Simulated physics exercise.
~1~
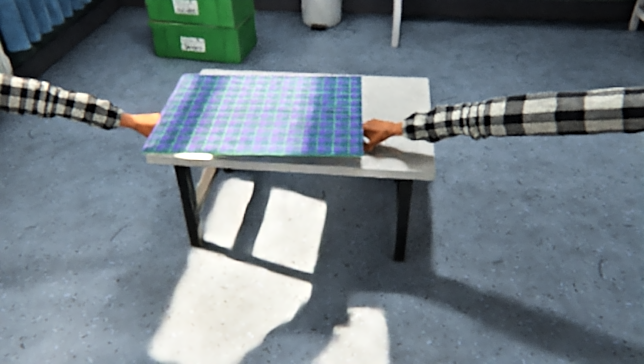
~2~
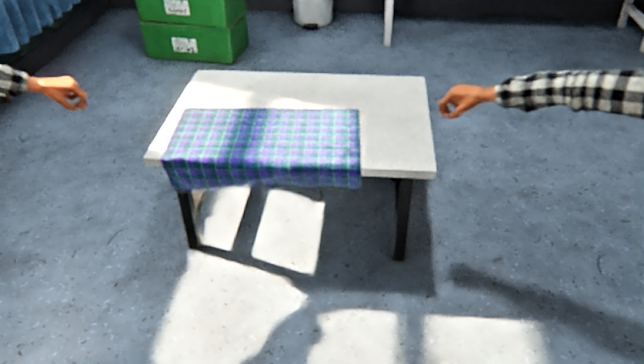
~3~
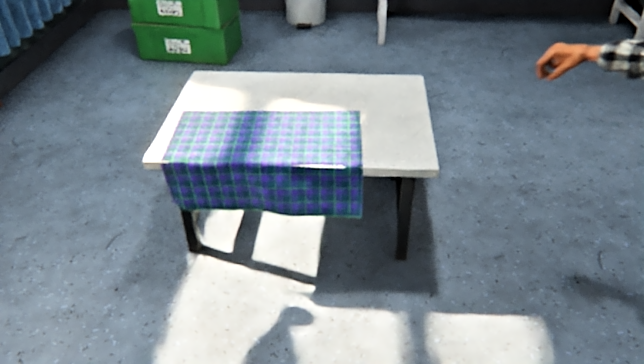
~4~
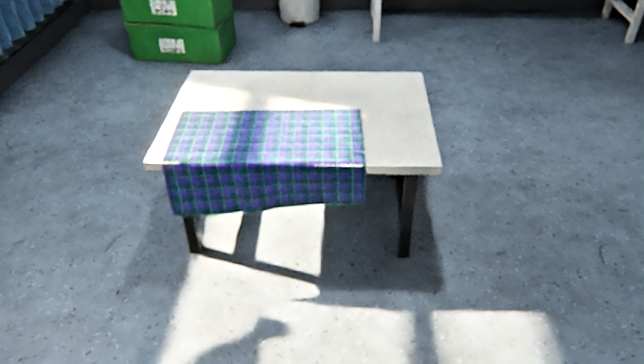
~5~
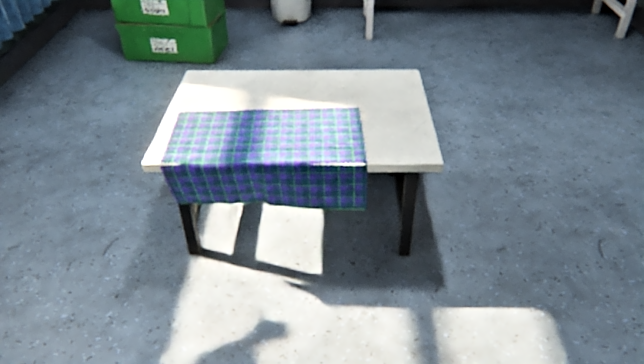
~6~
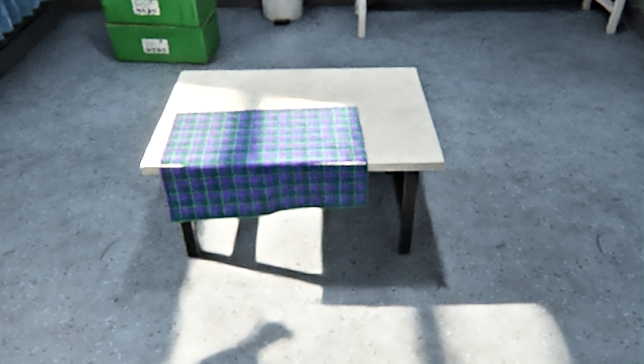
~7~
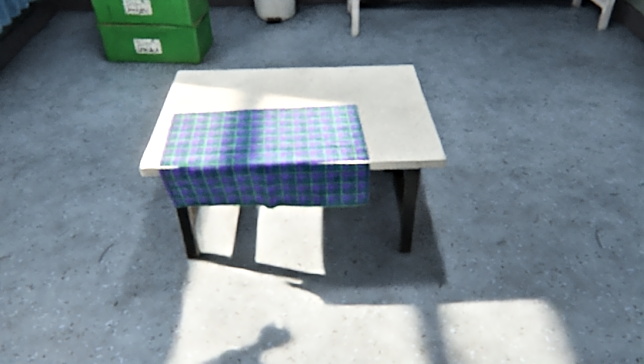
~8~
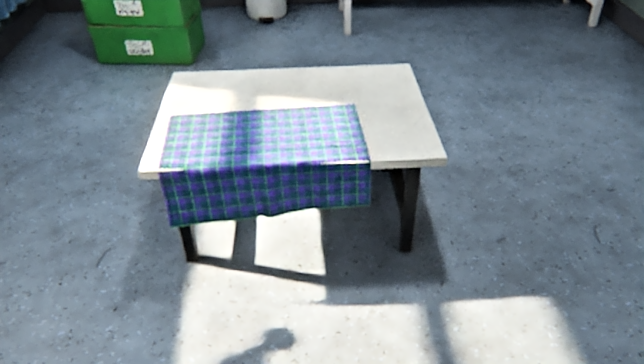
A blue checked cloth dropped by two hands settles on a white table, its front edge folding down and staying draped.
